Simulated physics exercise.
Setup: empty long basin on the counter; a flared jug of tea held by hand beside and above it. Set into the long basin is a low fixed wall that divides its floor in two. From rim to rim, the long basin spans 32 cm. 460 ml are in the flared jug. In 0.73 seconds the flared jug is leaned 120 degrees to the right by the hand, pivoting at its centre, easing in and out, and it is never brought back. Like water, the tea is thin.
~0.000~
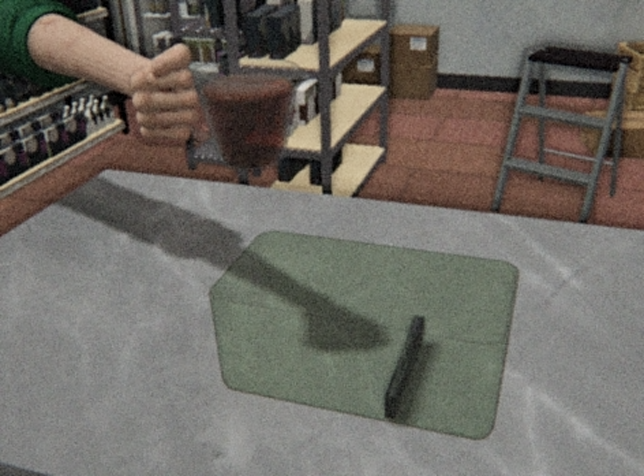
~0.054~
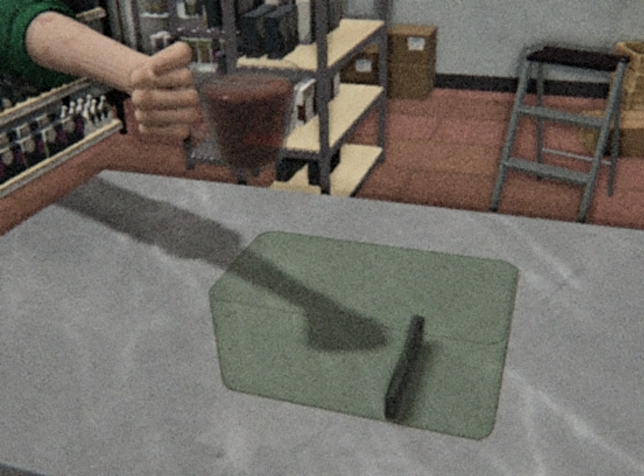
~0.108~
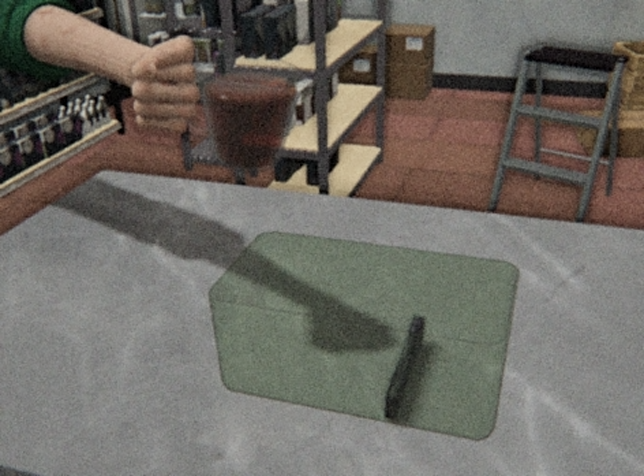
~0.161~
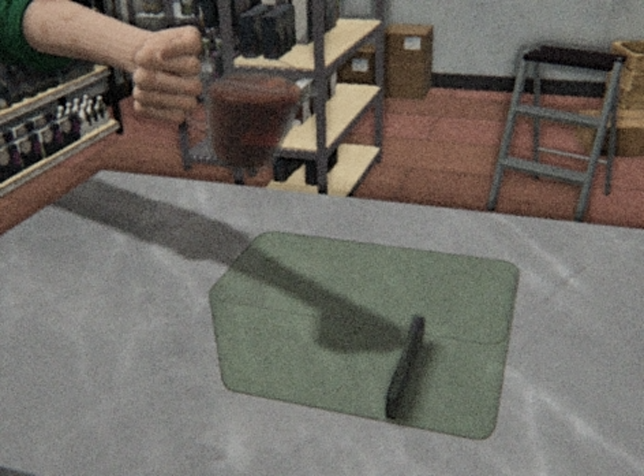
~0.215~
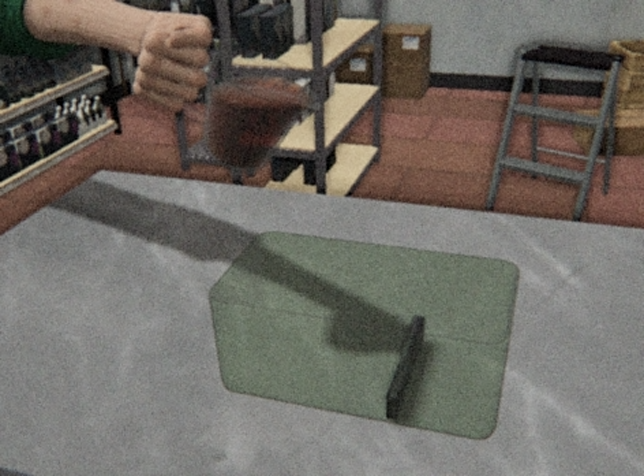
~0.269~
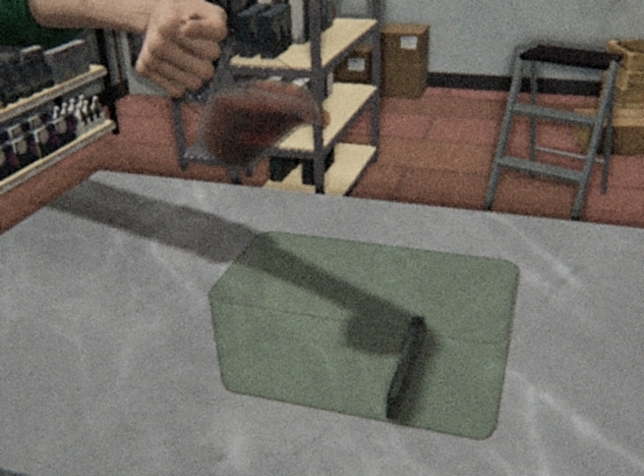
A flared glass jug of dark reddish tea, held at upper left by a hand in a green sleeve, starts upright and leans to the right, slowly then faster, its liquid shifting toward the right rim. Below it, a long, pale green, see-through basin with a dark upright strip sits on a grey marbled counter, crossed by the arm's shadow. The unmoving camera looks slightly down across a storeroom with shelves, cardboard boxes, a stepladder and red floor tiles.
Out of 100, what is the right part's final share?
About 10 out of 100.
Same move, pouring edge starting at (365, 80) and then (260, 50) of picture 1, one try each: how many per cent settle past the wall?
About 50 %, then about 20 %.
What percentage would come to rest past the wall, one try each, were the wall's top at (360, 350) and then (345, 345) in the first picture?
It comes to 50 per cent, and then 70 per cent.
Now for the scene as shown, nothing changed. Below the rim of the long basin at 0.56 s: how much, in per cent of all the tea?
Around 32%.
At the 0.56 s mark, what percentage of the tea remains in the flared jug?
Around 30 percent.
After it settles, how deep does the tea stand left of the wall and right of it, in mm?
I'd say close to 12 mm on the left, close to 2 mm on the right.
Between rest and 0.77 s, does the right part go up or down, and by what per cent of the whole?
Net change: A rise of about 6 %.
Then, 0.56 s in, the tilt is 104° and 29 per cent is still to pour, 33 is left of the wall and 0 right of it.
Then, 0.77 s in, the tilt is 120° and 0 per cent is still to pour, 87 is left of the wall and 4 right of it.
Then, 0.99 s in, the tilt is 120° and 0 per cent is still to pour, 85 is left of the wall and 10 right of it.
Then, 1.23 s in, the tilt is 120° and 0 per cent is still to pour, 86 is left of the wall and 10 right of it.
Finally, 86 per cent lies left of the wall, 10 right of it and 4 outside.
